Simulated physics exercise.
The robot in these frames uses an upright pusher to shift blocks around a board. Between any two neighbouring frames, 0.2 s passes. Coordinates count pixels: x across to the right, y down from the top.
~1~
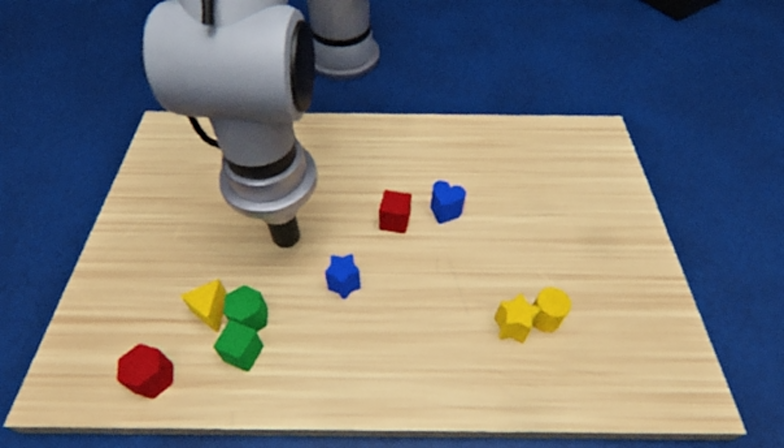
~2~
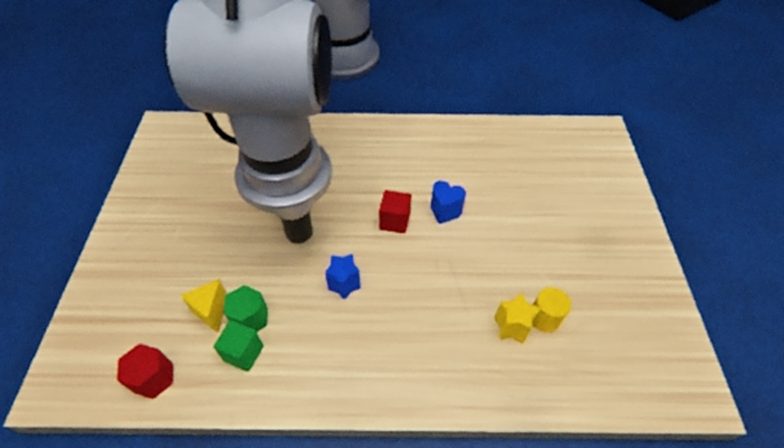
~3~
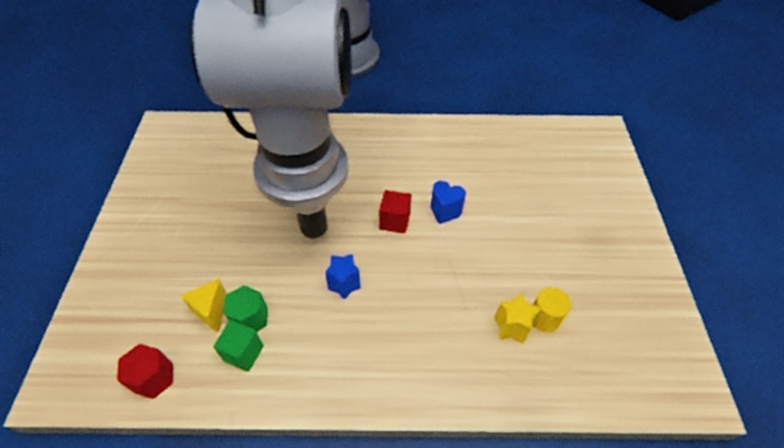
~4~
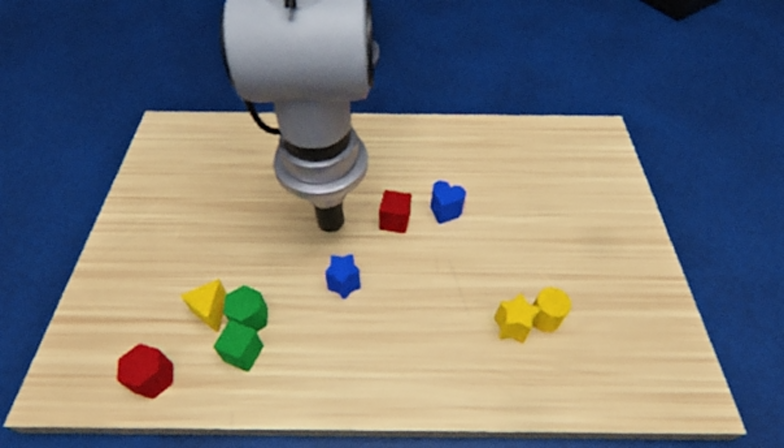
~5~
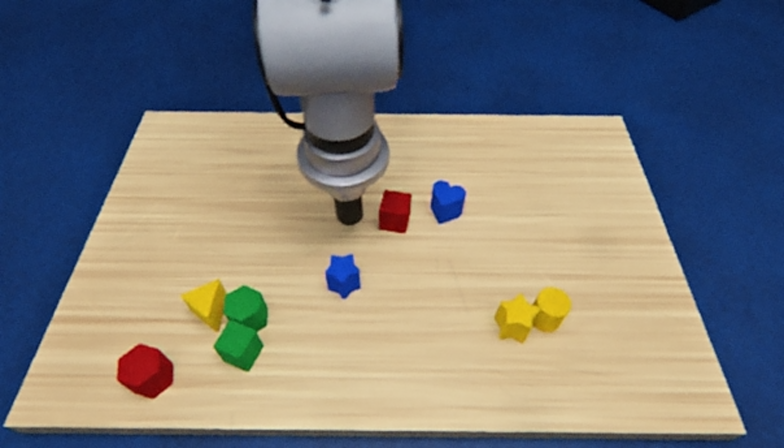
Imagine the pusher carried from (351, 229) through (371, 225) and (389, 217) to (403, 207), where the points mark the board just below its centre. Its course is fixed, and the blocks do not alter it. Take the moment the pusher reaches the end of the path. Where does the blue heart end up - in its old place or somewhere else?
That block ends up displaced.
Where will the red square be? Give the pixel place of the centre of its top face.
Near (431, 193).
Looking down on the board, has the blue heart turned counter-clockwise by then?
No
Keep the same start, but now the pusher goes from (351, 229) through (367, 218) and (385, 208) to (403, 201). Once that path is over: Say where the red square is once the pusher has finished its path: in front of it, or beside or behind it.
The pusher should slip past it.
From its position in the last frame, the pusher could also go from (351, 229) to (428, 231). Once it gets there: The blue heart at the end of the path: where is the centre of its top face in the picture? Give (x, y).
When the path ends, it will be at (467, 181).
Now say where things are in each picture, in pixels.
Lower end of the pusher (287, 238), tops of blocks, blue star-shaped block (342, 267), red square (395, 202), blue heart (448, 192), in the first frame.
Pusher (300, 233), blocks as before, in the second frame.
Pusher (314, 228), blocks as before, in the third frame.
Pusher (331, 222), blocks as before, in the fourth frame.
Pusher (350, 216), blue star-shaped block (342, 267), red square (395, 202), blue heart (448, 192), in the fifth frame.
On the path given first. Halfway along, pusher (380, 208); red square (408, 201), turned 15° anticlockwise.
At the end, pusher (404, 193); blue star-shaped block not moved; red square (431, 193); blue heart (459, 191), turned 25° clockwise.
